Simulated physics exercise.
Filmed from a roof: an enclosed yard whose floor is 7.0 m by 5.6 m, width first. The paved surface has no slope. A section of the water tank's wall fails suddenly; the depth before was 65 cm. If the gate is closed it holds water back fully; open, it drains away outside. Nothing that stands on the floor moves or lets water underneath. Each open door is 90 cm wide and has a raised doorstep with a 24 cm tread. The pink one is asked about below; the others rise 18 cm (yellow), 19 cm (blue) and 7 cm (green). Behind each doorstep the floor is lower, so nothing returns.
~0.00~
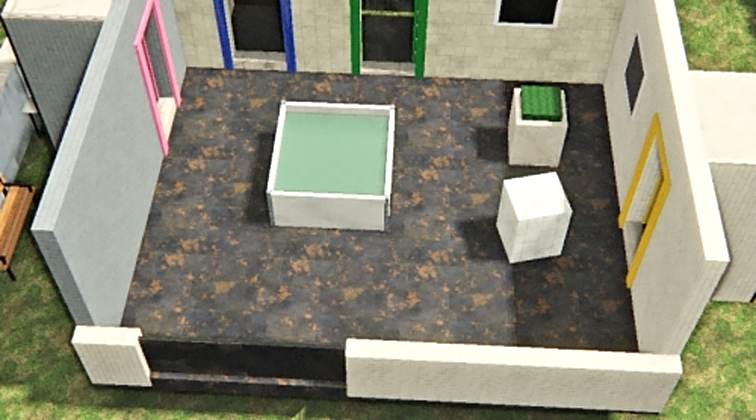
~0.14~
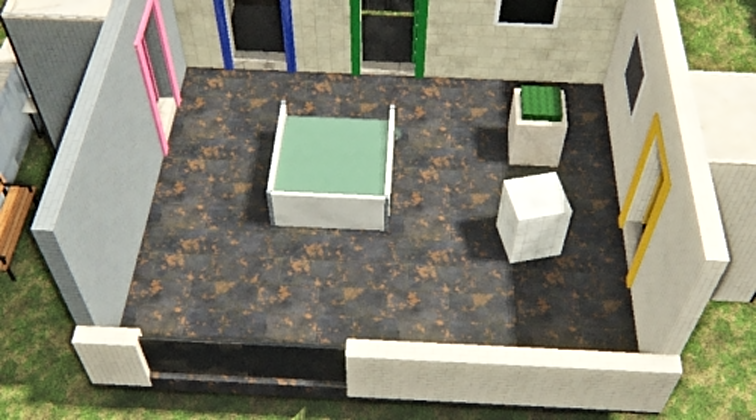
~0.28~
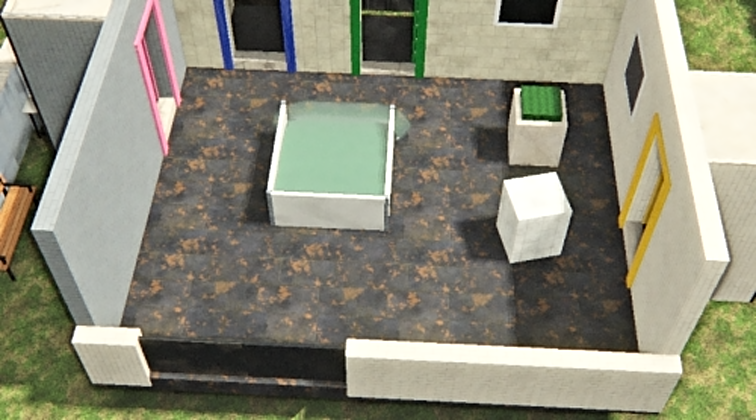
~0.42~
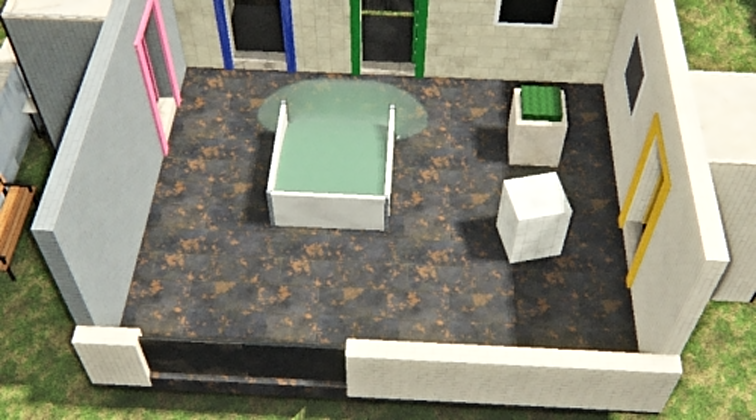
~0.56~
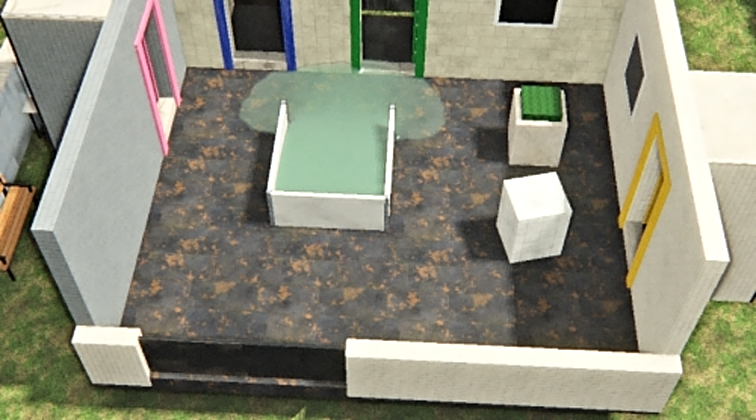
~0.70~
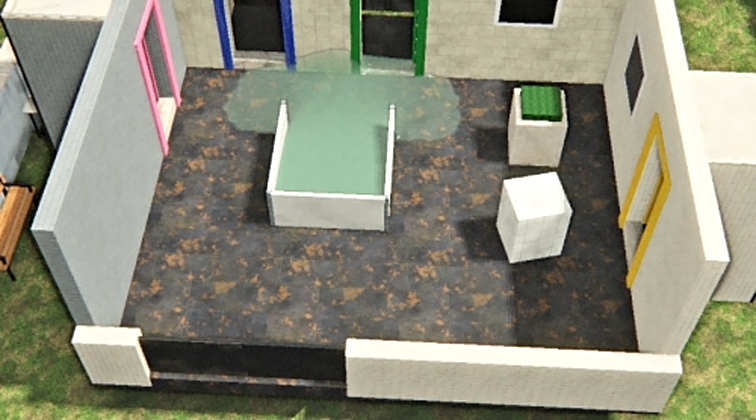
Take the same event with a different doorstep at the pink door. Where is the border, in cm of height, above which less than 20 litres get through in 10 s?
About 10 cm.
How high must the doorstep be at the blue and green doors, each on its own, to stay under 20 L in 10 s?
Roughly 16 cm at blue and 33 cm at green.
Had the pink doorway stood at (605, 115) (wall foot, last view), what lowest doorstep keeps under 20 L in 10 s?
Roughly 13.0 cm.
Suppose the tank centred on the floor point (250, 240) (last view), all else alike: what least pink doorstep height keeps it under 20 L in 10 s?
Then roughly 13.0 cm.
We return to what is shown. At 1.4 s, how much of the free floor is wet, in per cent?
About 15 per cent.
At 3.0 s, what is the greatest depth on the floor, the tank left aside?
About 26 cm.
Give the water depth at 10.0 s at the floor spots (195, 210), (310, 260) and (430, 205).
About 2, 2 and 2 cm.
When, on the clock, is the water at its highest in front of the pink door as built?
Near 2.6 s.
After 1.4 s water covers 15 % of the floor, deepest (42 cm) near (336, 80); it has not reached the pink door.
After 3.0 s water covers 35 % of the floor, deepest (26 cm) near (198, 67); 16 cm at the pink door, 0 litres in over its 22 cm doorstep.
After 10.0 s water covers 100 % of the floor, deepest (8 cm) near (624, 314); 4 cm at the pink door, 0 litres in over its 22 cm doorstep.
At the pink door as built, the water arrived by 1.8 s and peaked near 16 cm at 2.6 s.
Run again over the same 10 s with other heights there, 25 litres in over 9 cm, 10 litres over 12 cm. The limit of 20 litres is kept from about 10 cm up.
